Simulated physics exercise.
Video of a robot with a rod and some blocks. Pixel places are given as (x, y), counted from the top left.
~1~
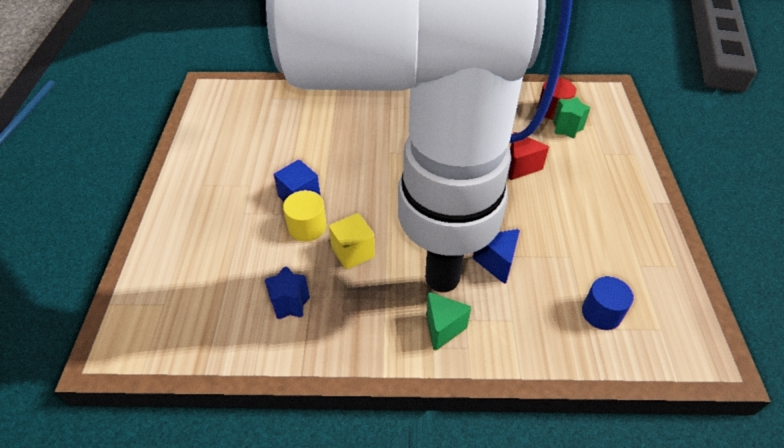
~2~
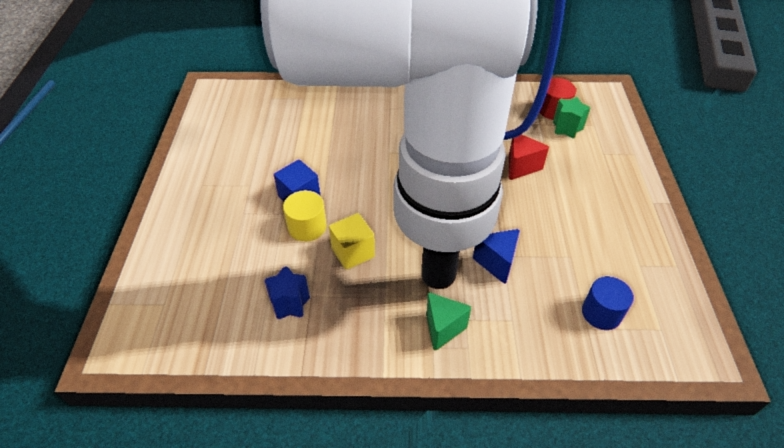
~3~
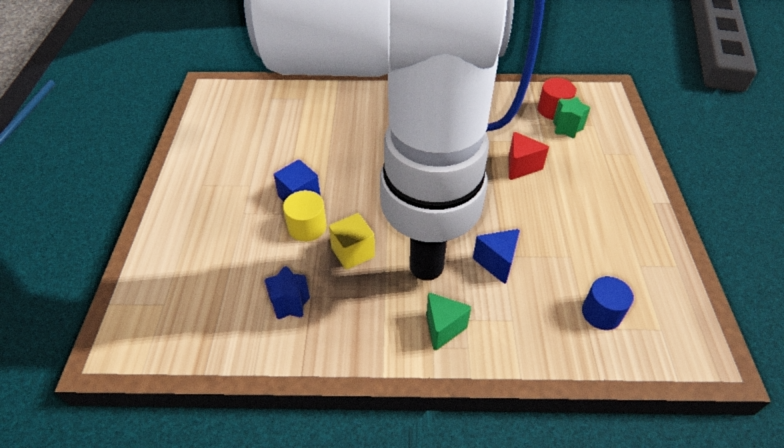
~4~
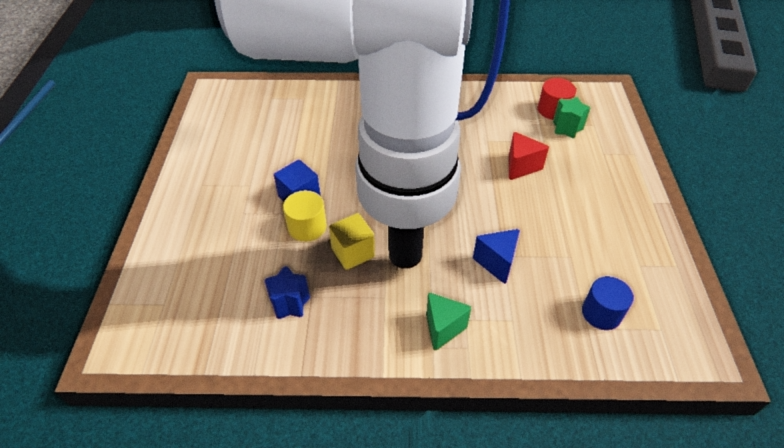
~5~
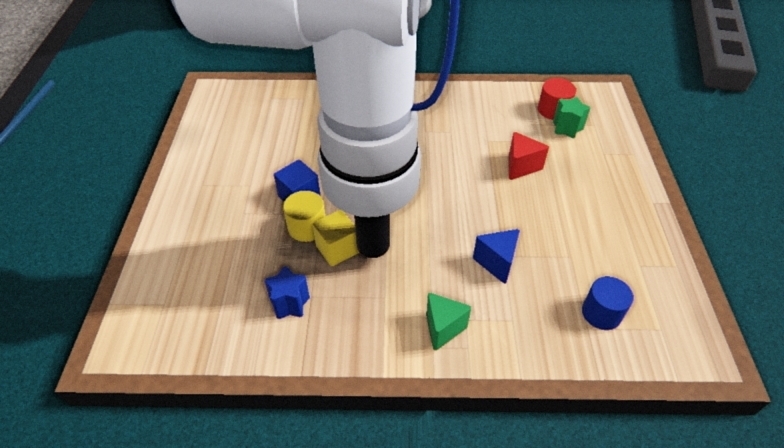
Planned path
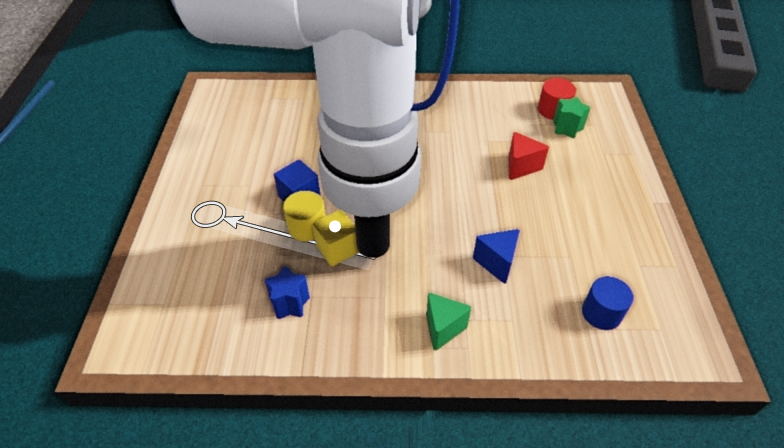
A robot arm moves its black rod left across the board and nudges the yellow block.
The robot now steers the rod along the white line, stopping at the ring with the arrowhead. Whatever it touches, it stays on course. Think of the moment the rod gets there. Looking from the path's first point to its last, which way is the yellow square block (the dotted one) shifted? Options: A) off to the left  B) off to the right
Option A.
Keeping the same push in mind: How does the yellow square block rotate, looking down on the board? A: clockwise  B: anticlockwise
The one that fits is B, anticlockwise.
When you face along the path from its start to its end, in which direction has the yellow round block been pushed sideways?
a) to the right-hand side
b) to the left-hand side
Answer: A.
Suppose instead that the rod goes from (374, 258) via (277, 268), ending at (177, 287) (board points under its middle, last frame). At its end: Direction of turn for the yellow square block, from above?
The turn is clockwise.
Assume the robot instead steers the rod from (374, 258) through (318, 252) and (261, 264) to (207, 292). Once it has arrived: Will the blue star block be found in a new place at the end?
No, I don't think so.
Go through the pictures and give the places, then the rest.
The first frame shows lower end of the rod (442, 280), tops of blocks, blue star block (285, 283), blue square block (295, 174), yellow round block (303, 205), yellow square block (351, 230).
The second frame shows rod (438, 277), blocks as before.
The third frame shows rod (427, 268), blocks as before.
The fourth frame shows rod (405, 257), blocks as before.
The fifth frame shows rod (373, 247), blue star block (285, 283), blue square block (295, 174), yellow round block (303, 205), yellow square block (335, 226).
The drawn path runs from (374, 258) to (209, 214); the dot is on the yellow square block.
What follows on the original path. One third of the way, rod (314, 231); blue square block (293, 171), turned 15° clockwise; yellow round block (270, 200); yellow square block (278, 229), turned 65° anticlockwise.
Two thirds of the way, rod (258, 217); blue square block (293, 171), turned 15° clockwise; yellow round block (242, 184); yellow square block (246, 233).
At the end, rod (204, 203); blue star block not moved; blue square block (293, 171), turned 15° clockwise; yellow round block (225, 170); yellow square block (246, 233), turned 125° anticlockwise.
